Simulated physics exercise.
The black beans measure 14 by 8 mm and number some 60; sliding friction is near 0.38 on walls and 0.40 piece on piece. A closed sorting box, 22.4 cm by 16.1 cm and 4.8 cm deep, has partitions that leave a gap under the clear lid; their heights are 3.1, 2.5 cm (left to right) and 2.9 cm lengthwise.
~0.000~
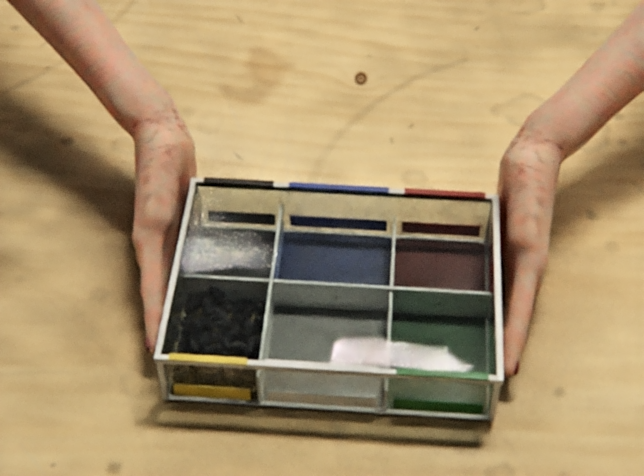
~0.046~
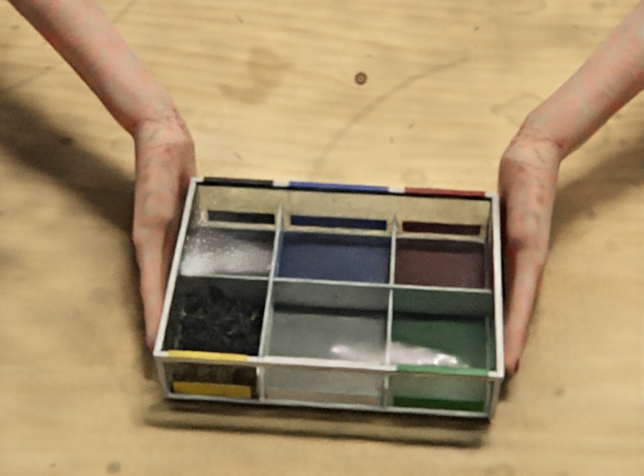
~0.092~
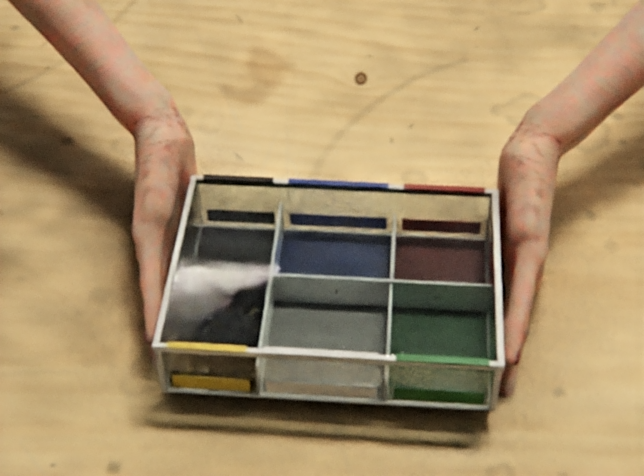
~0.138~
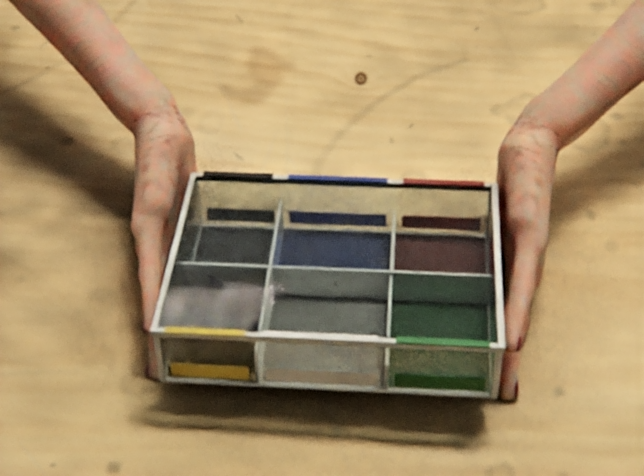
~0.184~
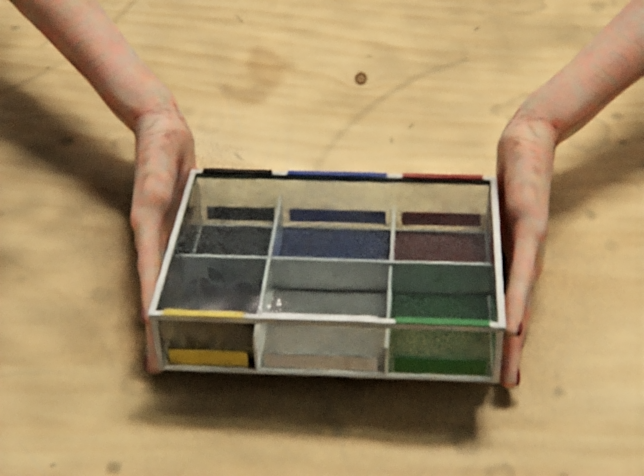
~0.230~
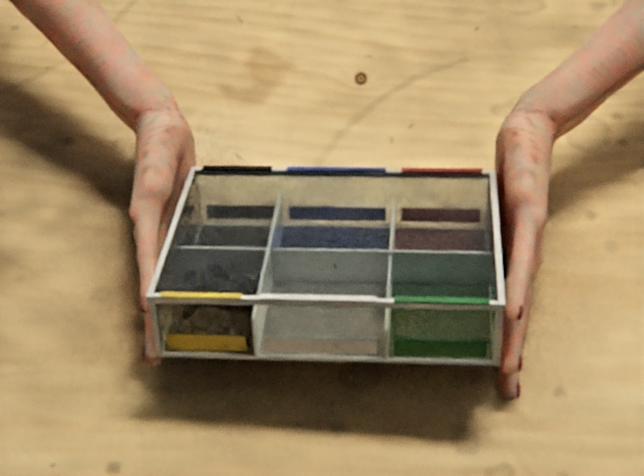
Two hands held a clear box divided into six compartments with coloured tabs above a wooden surface and steadily tilted it, raising its front edge, while dark bits stayed in the front left compartment.
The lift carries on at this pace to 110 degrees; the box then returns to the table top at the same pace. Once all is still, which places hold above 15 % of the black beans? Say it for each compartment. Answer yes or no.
Red compartment: No; blue compartment: No; green compartment: No; yellow compartment: No; white compartment: No; black compartment: Yes.
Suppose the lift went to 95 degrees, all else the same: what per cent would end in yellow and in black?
In that case yellow 25, black 75.
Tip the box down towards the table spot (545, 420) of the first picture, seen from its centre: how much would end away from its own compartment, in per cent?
About 50 per cent.
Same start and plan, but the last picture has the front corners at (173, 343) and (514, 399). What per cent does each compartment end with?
Red 0; blue 0; green 20; yellow 80; white 0; black 0.
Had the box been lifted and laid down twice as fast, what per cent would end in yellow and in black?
In that case yellow 10, black 90.
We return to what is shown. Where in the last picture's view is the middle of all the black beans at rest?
Near (233, 243).
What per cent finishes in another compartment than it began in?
Some 100 per cent.
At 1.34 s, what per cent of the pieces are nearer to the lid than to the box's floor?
Roughly 80 per cent.
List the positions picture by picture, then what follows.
In the first frame, box tilt 0 degrees, front corners at (161, 356) and (497, 378); yellow 100 %.
In the second frame, box tilt 1 degrees, front corners at (160, 353) and (497, 374).
In the third frame, box tilt 3 degrees, front corners at (159, 345) and (498, 364), lowest corner left back.
In the fourth frame, box tilt 7 degrees, front corners at (157, 330) and (498, 346), lowest corner left back.
In the fifth frame, box tilt 11 degrees, front corners at (155, 314) and (499, 325), lowest corner left back.
In the sixth frame, box tilt 15 degrees, front corners at (153, 296) and (499, 304), lowest corner left back; yellow 100 %. Its pace works out near 90 degrees a second.
Then, at 1.34 s, tilt 110 degrees; yellow 25 %, black 70 %.
After 2.08 s, tilt 50 degrees; blue 5 %, black 95 %.
After 2.84 s, tilt 0 degrees; blue 5 %, black 95 %.
By 3.5 s all is still; red 0 %, blue 5 %, green 0 %, yellow 0 %, white 0 %, black 95 %.
